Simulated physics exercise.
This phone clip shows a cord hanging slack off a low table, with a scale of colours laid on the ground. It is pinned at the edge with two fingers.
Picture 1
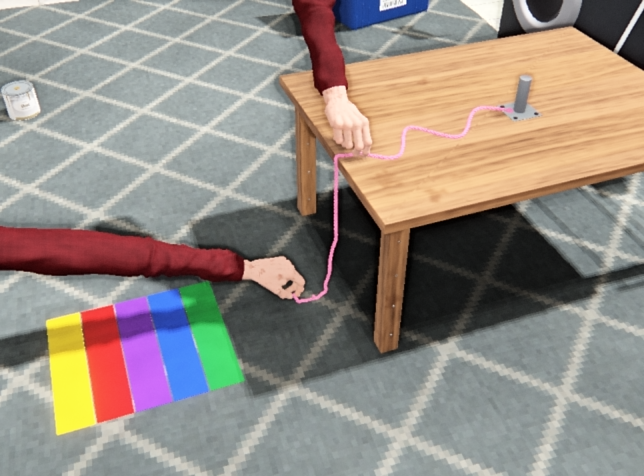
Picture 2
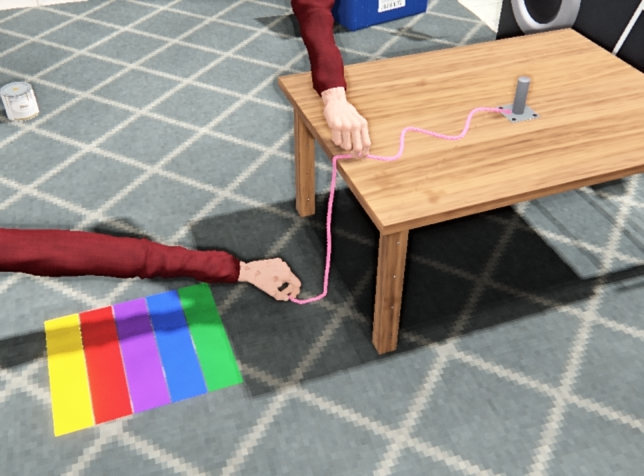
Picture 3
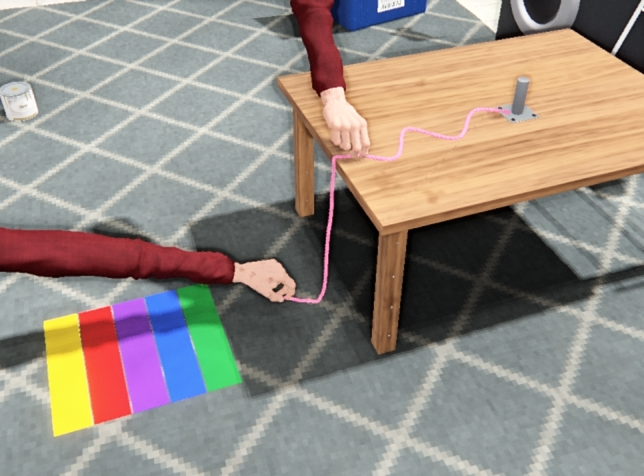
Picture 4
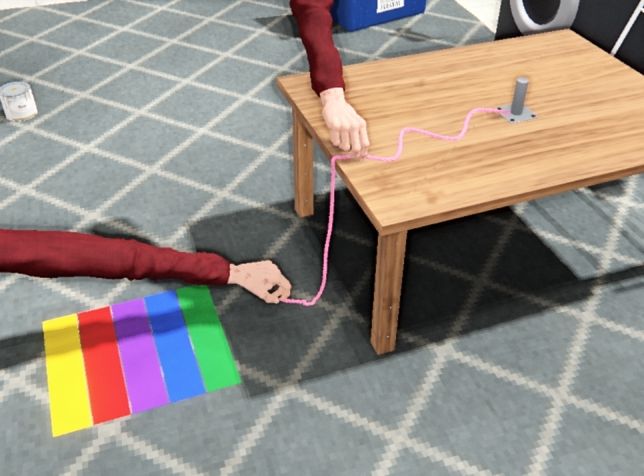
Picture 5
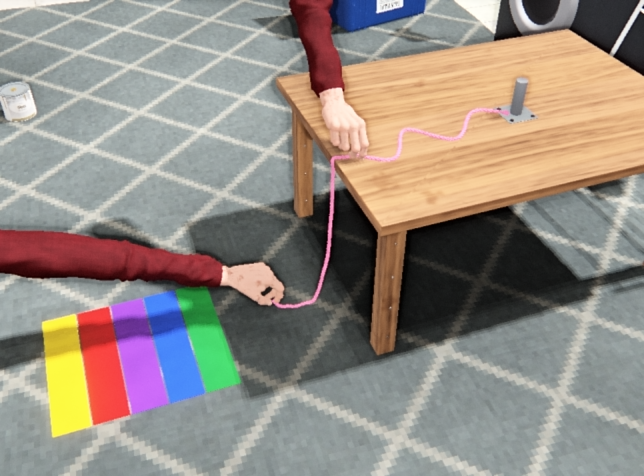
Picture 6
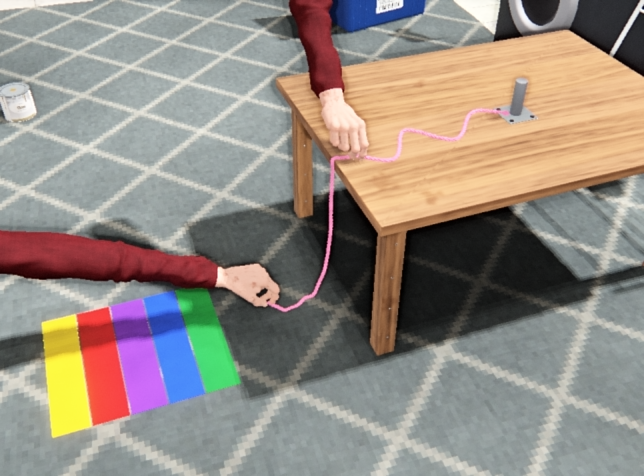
A hand pins a pink cord at a wooden table's edge while another draws its lower end slowly left near coloured stripes.
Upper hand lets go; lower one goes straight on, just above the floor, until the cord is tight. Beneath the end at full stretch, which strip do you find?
You find the red strip.
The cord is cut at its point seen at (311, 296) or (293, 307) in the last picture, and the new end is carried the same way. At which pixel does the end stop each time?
Estimated pixels: (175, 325) then (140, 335).
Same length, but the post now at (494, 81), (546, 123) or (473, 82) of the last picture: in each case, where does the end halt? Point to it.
Close to (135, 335), (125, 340) and (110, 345) in that order.
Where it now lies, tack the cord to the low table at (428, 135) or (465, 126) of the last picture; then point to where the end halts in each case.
Per try (px): (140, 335), (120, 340).
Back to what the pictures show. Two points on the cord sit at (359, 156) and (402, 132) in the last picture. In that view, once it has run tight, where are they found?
Point one to (301, 188), point two to (375, 148).
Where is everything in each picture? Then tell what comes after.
The first picture shows end (294, 294); green (221, 366); blue (186, 375); purple (150, 386); red (112, 396); yellow (74, 407).
The second picture shows end (290, 296); cord through (476, 111) (443, 137) (401, 151) (335, 164) (329, 227) (325, 286).
The third picture shows end (284, 298).
The fourth picture shows end (280, 299); cord through (474, 111) (442, 138) (399, 152) (334, 164) (330, 228) (322, 287).
The fifth picture shows end (273, 301).
The sixth picture shows end (268, 302); cord through (473, 112) (441, 138) (399, 152) (333, 165) (331, 228) (317, 287).
A little later, end near (169, 328); over blue.
Next, end near (126, 339); over purple.
When it is tight, end near (101, 346); over red. Over red.
